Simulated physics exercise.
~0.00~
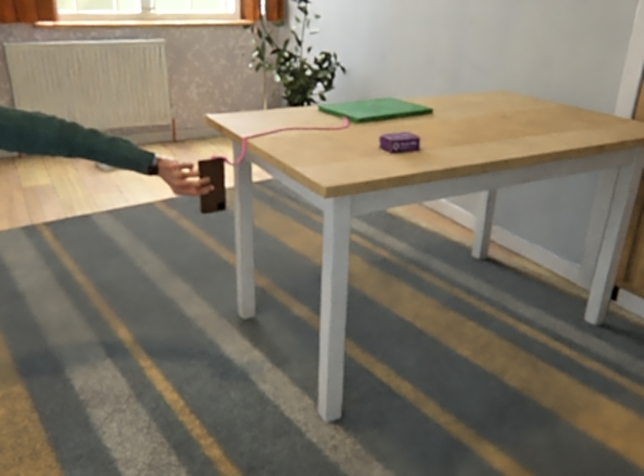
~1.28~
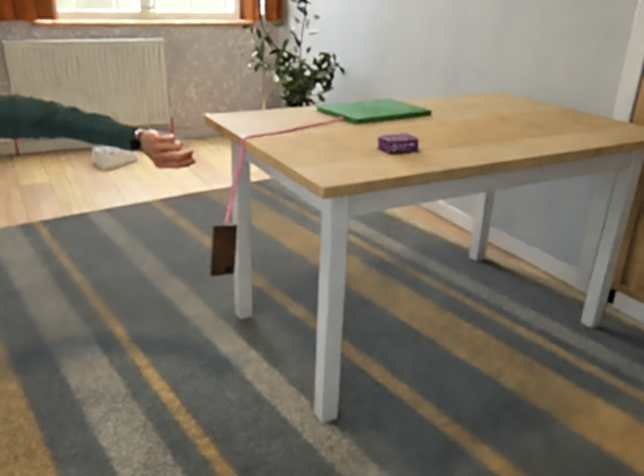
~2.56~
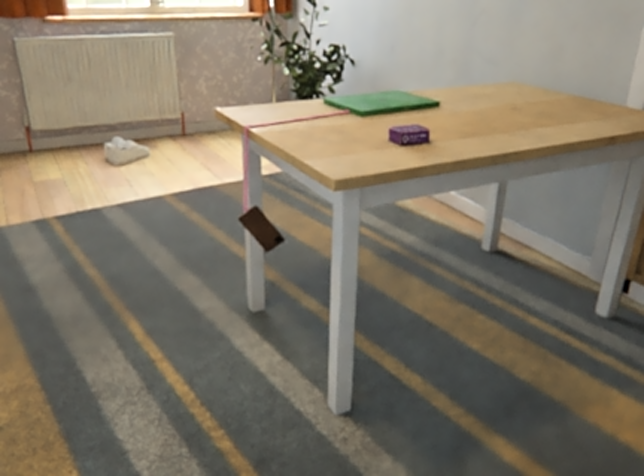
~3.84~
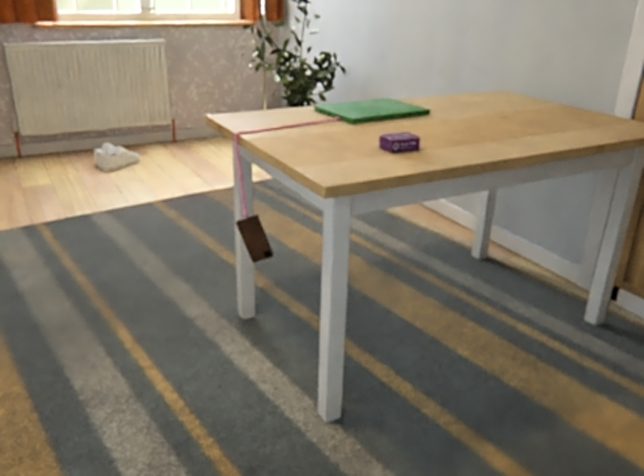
A hand held a brown phone tied to a pink ribbon off the end of a wooden table, then let go and drew back. The phone dropped a little and was left dangling, swinging and tilting above the carpet, while the purple box stayed on the table.
